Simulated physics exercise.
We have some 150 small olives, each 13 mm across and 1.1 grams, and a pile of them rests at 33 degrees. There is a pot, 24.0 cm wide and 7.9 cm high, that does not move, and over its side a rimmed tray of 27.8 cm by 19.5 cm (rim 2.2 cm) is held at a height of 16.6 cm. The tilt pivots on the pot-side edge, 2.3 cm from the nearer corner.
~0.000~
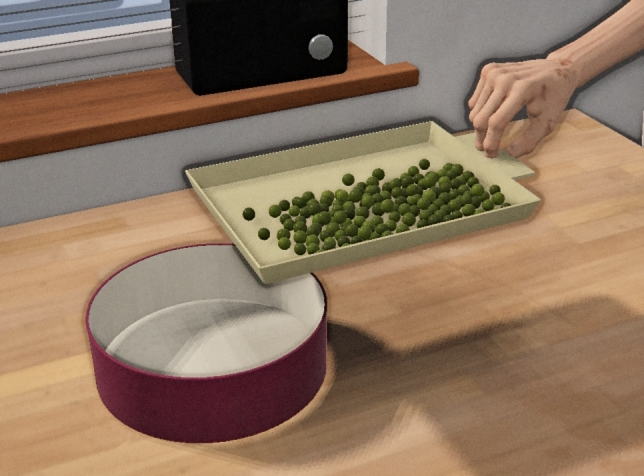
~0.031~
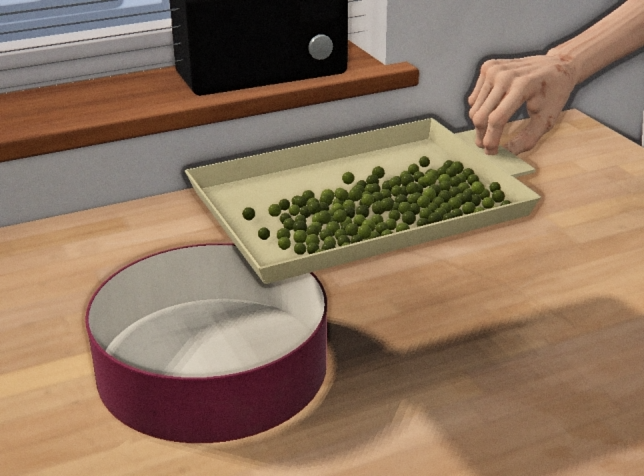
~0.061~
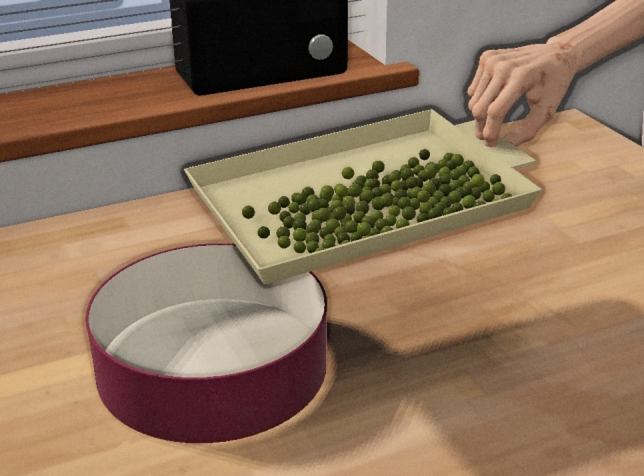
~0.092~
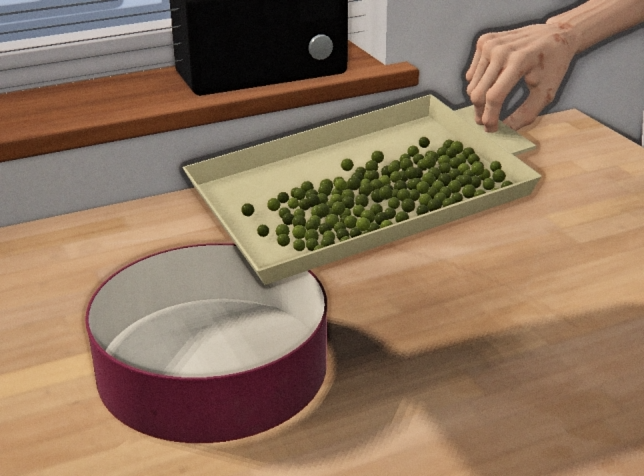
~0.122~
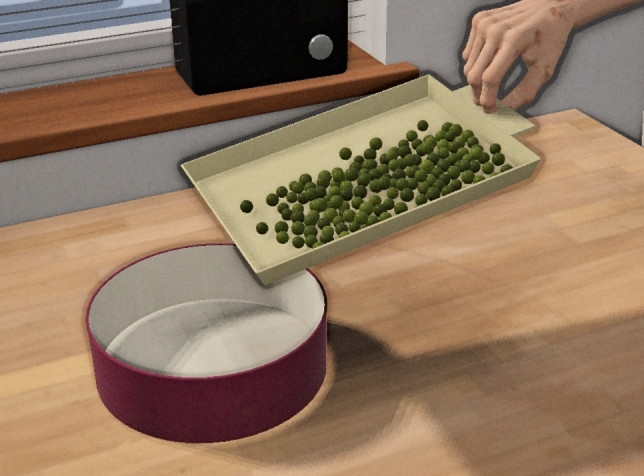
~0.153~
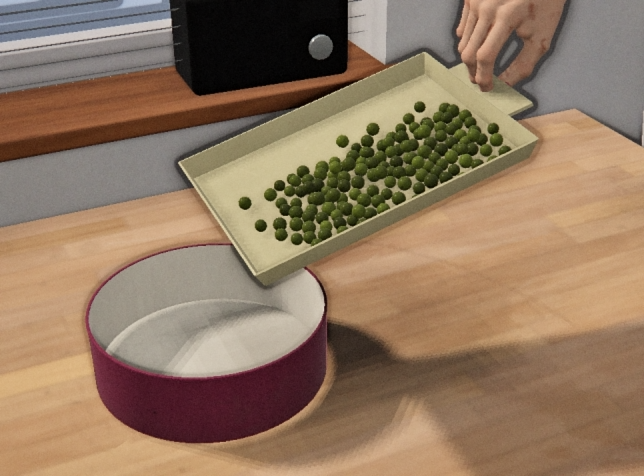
Pale rimmed tray of small green olives tilting steadily as a hand raises its right end beside a dark red pot.
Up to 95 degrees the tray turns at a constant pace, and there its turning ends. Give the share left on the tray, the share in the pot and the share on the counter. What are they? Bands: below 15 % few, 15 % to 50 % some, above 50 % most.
Result: Tray: Few, pot: Some, counter: Most.
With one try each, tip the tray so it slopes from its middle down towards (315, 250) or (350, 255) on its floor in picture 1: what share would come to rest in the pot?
Near 5 and 0 per cent, in that order.
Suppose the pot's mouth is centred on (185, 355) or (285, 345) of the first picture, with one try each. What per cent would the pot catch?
Estimates: 100 % and 50 %, in that order.
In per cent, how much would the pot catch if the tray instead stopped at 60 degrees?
Share in the pot: Around 25 %.
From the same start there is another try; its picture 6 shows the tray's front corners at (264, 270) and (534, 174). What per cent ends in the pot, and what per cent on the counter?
Split: Pot = 0, counter = 100.
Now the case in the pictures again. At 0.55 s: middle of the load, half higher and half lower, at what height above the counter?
Some 20 cm above the counter.
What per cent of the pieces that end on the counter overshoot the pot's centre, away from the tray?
It comes to near 100 percent.
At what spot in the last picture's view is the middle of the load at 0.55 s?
Somewhere about (236, 244) in the last view.
Then, at 0.39 s, tilt 55 degrees; the tray holds 100 %, the pot 0 %.
Then, at 0.55 s, tilt 82 degrees; the tray holds 90 %, the pot 0 %.
After 0.84 s, tilt 95 degrees; the tray holds 0 %, the pot 25 %.
In the end, at 1.6 s, tray 0 %, pot 30 %, counter 70 %.
